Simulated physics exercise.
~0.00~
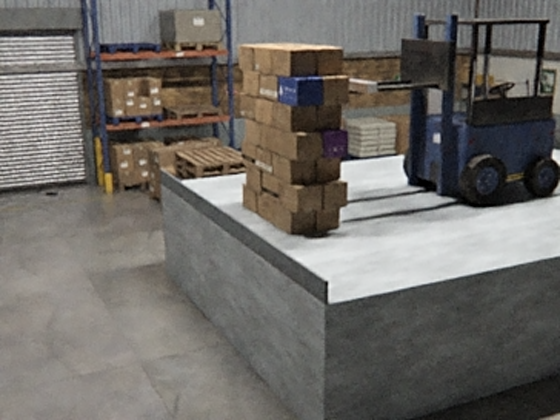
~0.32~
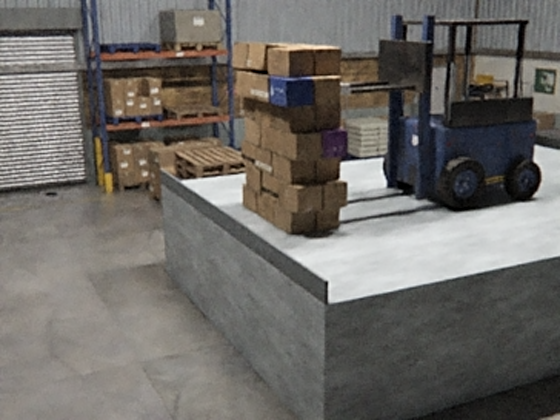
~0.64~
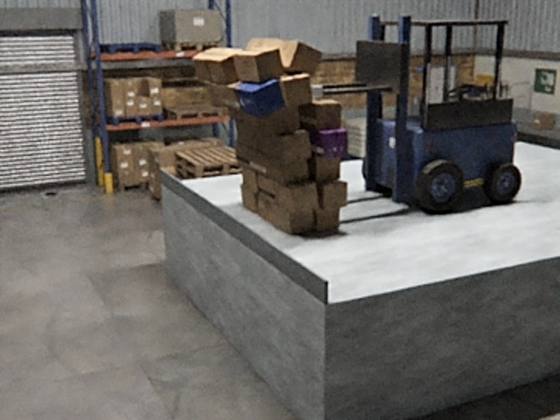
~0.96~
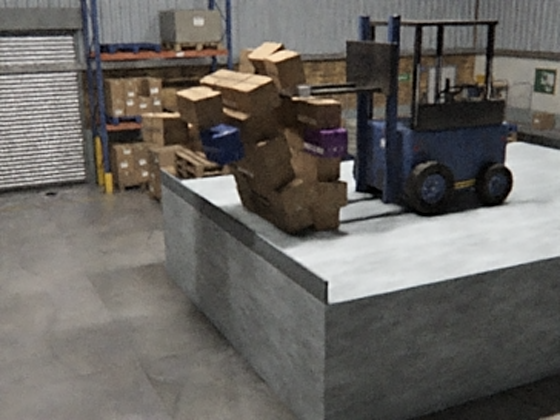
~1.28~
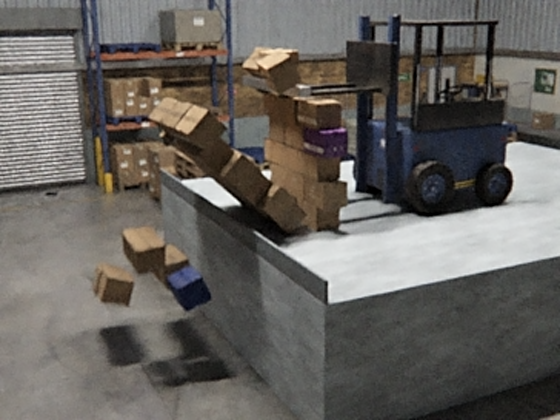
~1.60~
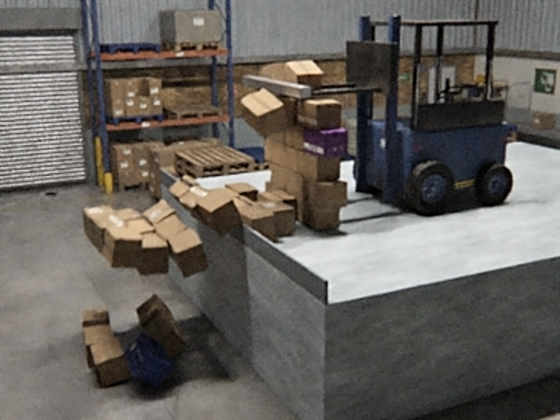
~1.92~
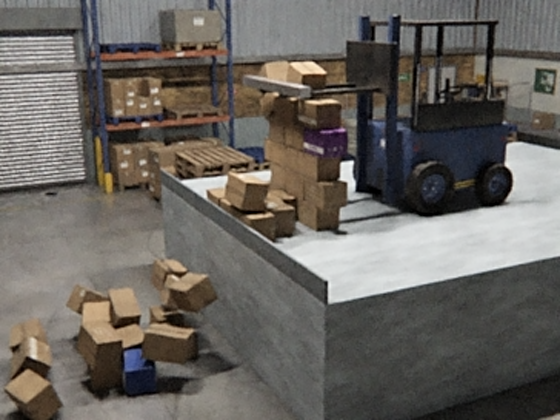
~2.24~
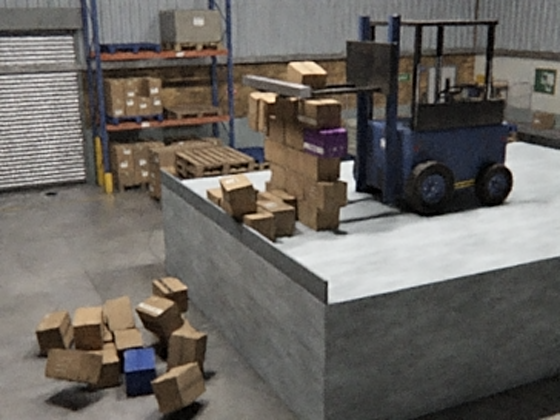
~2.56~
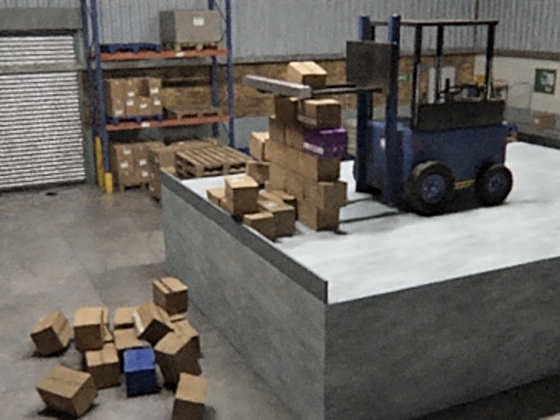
The footage shows a blue lift truck driving left and pushing a beam into a stack of cartons on a raised platform, toppling its upper part. Many cartons, including a blue one, tumble over the edge onto the floor, while others, including a purple one, remain on the platform.
